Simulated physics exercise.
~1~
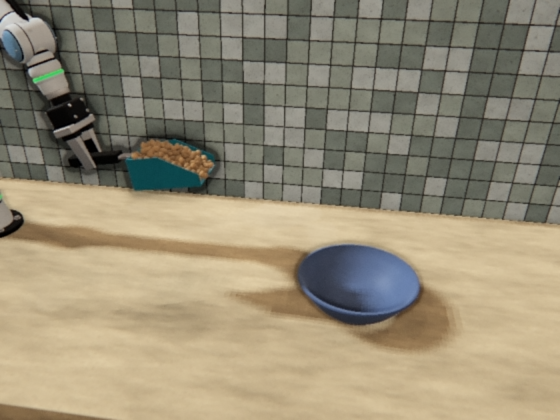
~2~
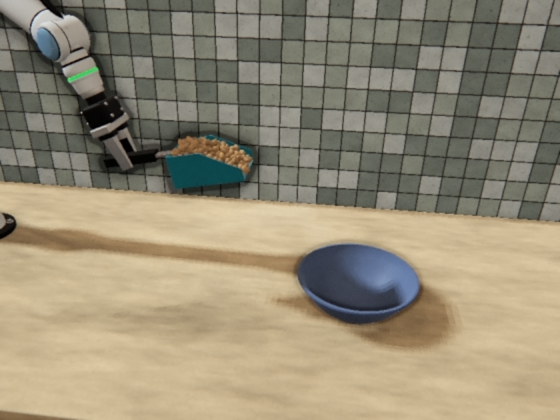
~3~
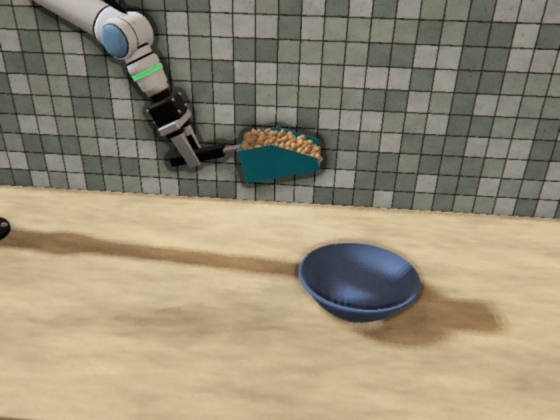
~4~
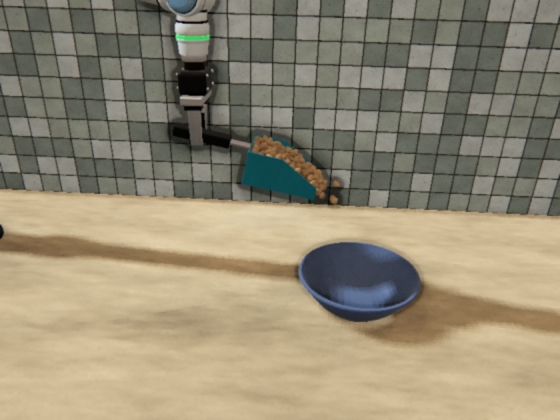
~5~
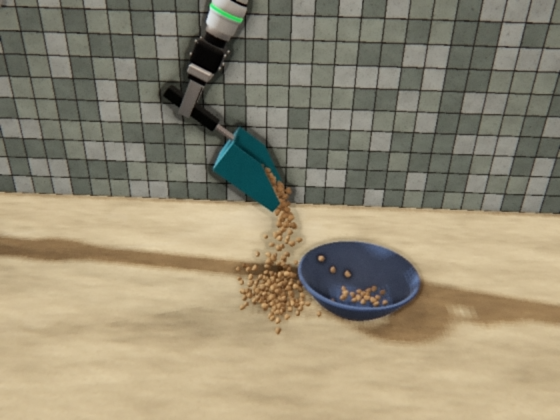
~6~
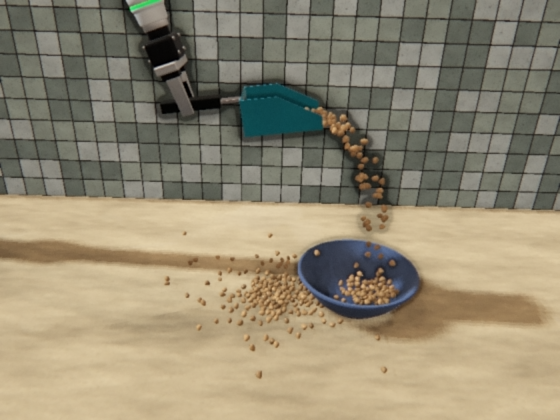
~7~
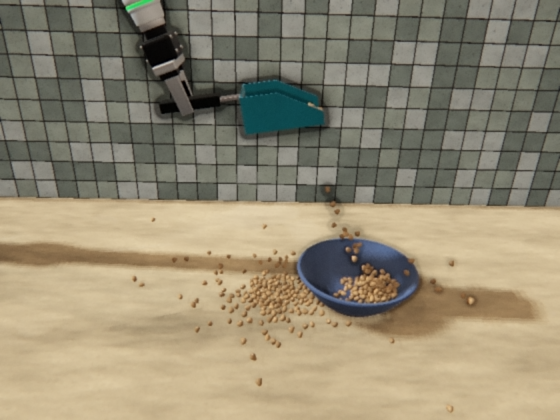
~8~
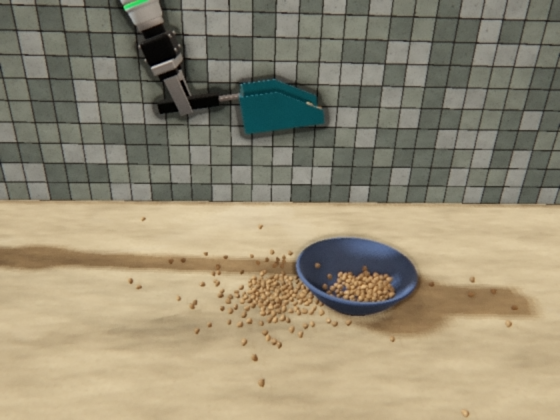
The footage shows a robot arm carrying a teal scoop of dried beans rightward toward a blue bowl, then tipping it so beans spill onto the table and into the bowl. The scoop rises and levels as more pour out, leaving beans in the bowl and many scattered around it.
